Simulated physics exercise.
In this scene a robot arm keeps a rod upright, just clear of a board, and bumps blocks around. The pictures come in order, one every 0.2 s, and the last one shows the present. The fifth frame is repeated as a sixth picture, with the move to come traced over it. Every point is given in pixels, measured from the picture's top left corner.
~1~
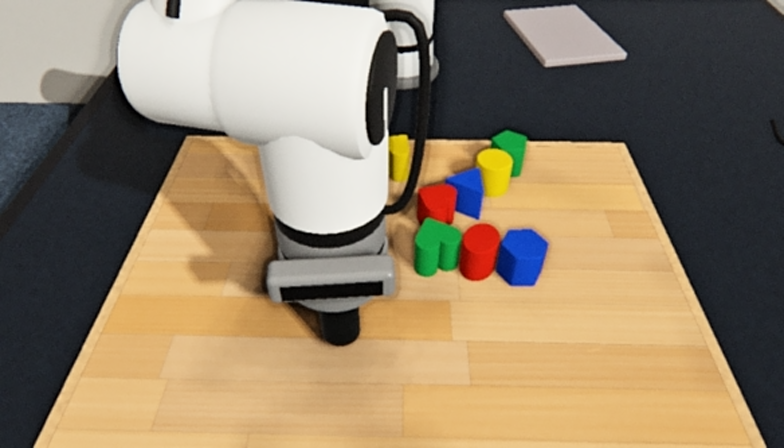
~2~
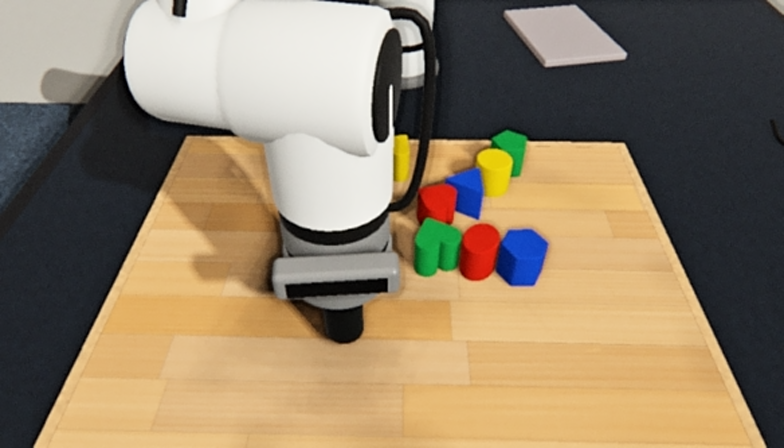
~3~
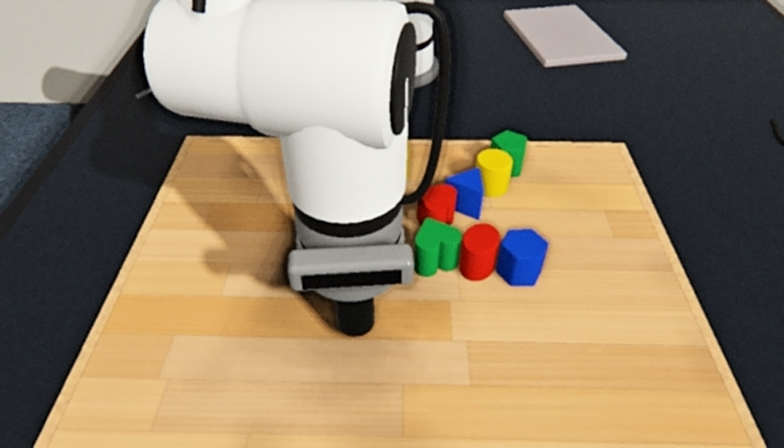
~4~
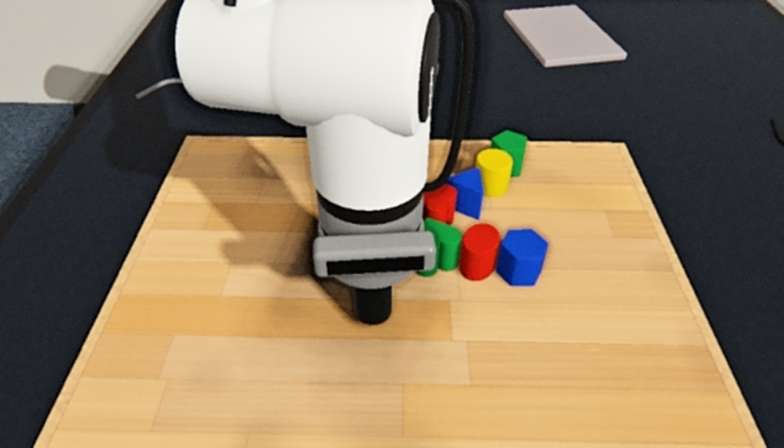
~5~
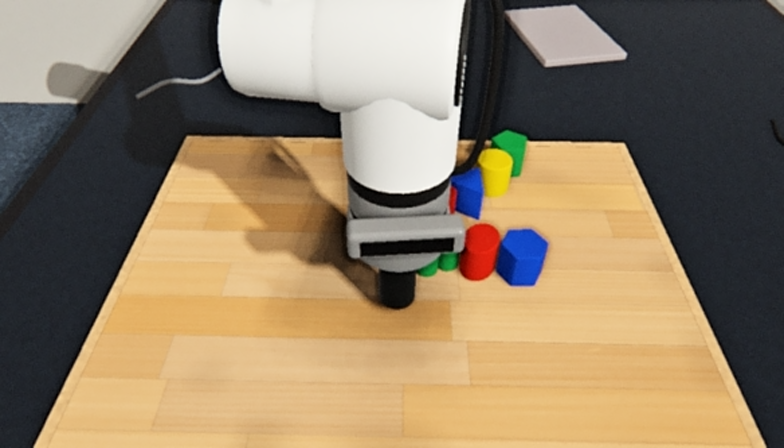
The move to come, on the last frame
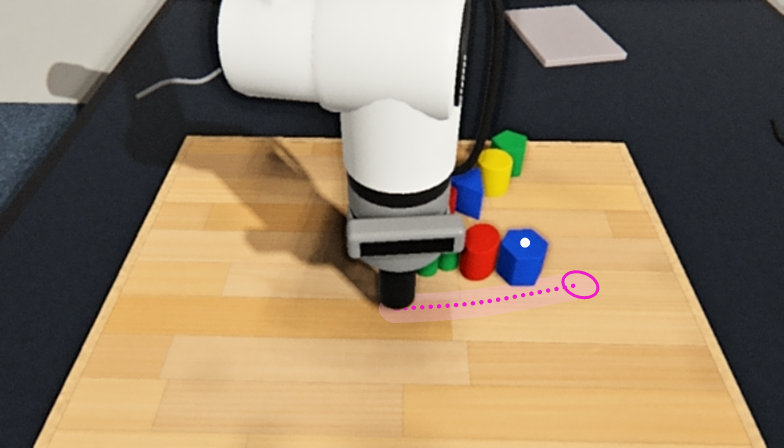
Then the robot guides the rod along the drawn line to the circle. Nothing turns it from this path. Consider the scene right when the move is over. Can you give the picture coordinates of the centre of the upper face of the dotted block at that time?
My prediction: (540, 233).
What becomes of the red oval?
When the path is over, the red oval is still on its spot.
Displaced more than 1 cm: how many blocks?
One gets moved.
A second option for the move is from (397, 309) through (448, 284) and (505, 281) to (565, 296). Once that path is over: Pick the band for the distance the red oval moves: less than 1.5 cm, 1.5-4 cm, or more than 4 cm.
It moves a fair bit, 1.5 to 4 cm.
The line goes from (397, 309) via (461, 305) and (522, 295), ending at (580, 284); the dot is on the blue hexagonal block.
On the path given first. One third of the way, rod at (463, 292); nothing pushed yet.
Two thirds of the way, rod at (526, 283); blue hexagonal block at (532, 237), turned 20° anticlockwise.
At the end, rod at (585, 272); red oval unmoved; blue hexagonal block at (540, 233), turned 60° anticlockwise.
